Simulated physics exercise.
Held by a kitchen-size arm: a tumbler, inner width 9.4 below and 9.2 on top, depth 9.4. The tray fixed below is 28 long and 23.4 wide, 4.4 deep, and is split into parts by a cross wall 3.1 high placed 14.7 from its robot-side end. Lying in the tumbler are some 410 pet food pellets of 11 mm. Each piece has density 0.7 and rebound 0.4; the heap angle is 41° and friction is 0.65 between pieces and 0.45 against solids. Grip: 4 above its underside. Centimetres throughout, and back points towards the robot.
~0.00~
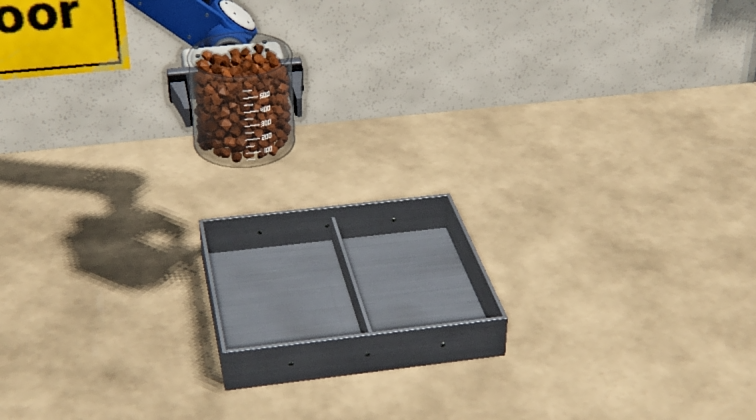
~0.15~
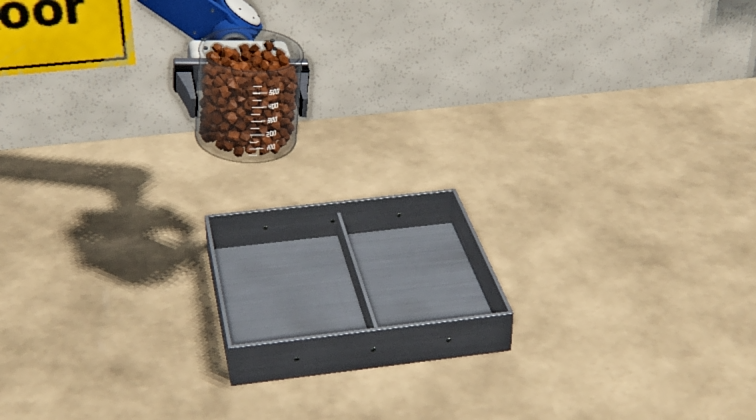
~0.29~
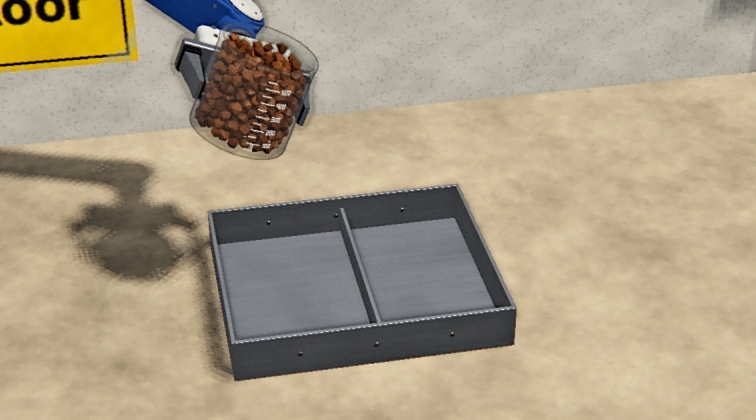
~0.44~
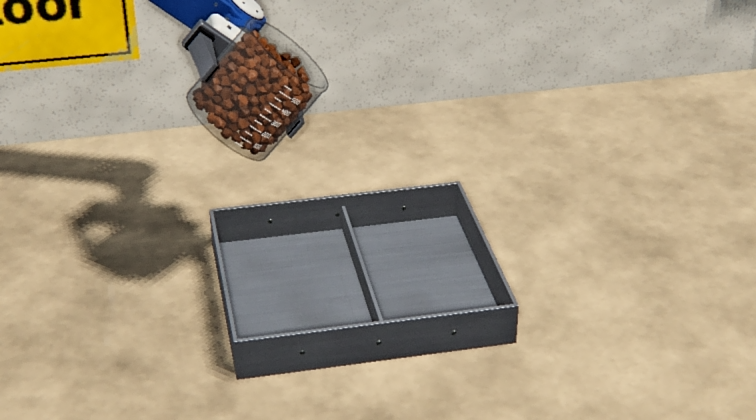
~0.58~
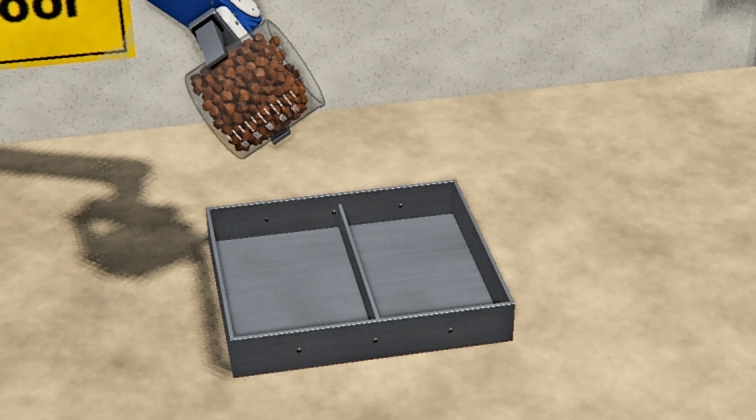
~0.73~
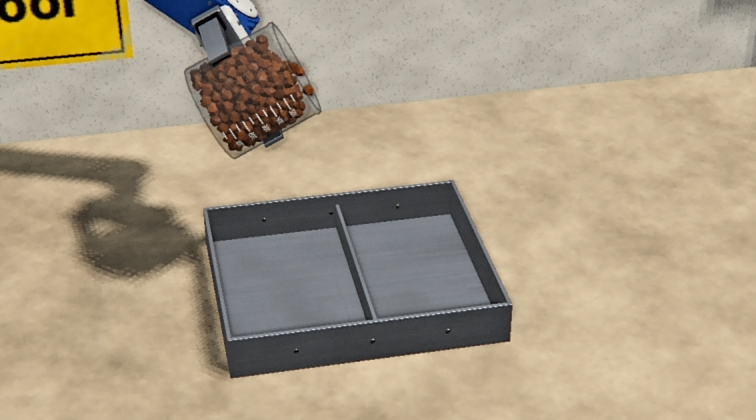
A blue robot arm held a clear tumbler full of reddish-brown pellets above and behind an empty, divided gray tray, then steadily tilted it steeply to the right, the pellets shifting toward its rim.
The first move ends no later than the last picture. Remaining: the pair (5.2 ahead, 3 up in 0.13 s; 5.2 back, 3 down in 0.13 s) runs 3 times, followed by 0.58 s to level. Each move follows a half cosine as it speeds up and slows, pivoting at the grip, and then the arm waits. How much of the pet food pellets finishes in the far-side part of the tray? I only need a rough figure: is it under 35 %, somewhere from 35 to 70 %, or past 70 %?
Roughly, it is somewhere from 35 to 70 %.
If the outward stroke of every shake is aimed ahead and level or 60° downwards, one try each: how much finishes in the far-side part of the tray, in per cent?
Estimates, in order: 30 % then 10 %.
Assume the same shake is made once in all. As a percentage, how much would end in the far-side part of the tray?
In that case it would be roughly 30 per cent.
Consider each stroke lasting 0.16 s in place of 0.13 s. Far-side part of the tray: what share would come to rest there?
The share would be near 35 %.
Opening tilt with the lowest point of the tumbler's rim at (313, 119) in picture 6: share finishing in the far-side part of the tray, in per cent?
That comes to some 75 percent.
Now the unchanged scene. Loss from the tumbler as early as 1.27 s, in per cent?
I'd put it at some 60 per cent at that point.
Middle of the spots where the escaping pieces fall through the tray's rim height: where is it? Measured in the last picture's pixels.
I'd put it somewhere near (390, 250).
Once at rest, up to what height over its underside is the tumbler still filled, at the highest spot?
The top sits some 5.5 cm up.
After 1.27 s, tilted 64° forward, highest piece 26 above the table; 165 in the tumbler, 115 in the far-side part, 21 in the robot-side part, 6 on the table or floor, 100 in flight or on a rim.
After 1.82 s, tilted 29° forward, highest piece 27 above the table; 215 in the far-side part, 114 in the tumbler, 62 in the robot-side part, 16 on the table or floor.
After 2.29 s, level, highest piece 26 above the table; 215 in the far-side part, 114 in the tumbler, 62 in the robot-side part, 16 on the table or floor.
After 3.34 s, level, highest piece 26 above the table; 215 in the far-side part, 114 in the tumbler, 62 in the robot-side part, 16 on the table or floor.
In the end, 215 in the far-side part, 114 in the tumbler, 62 in the robot-side part, 16 on the table or floor. That is 53 % in the far-side part of the tray.
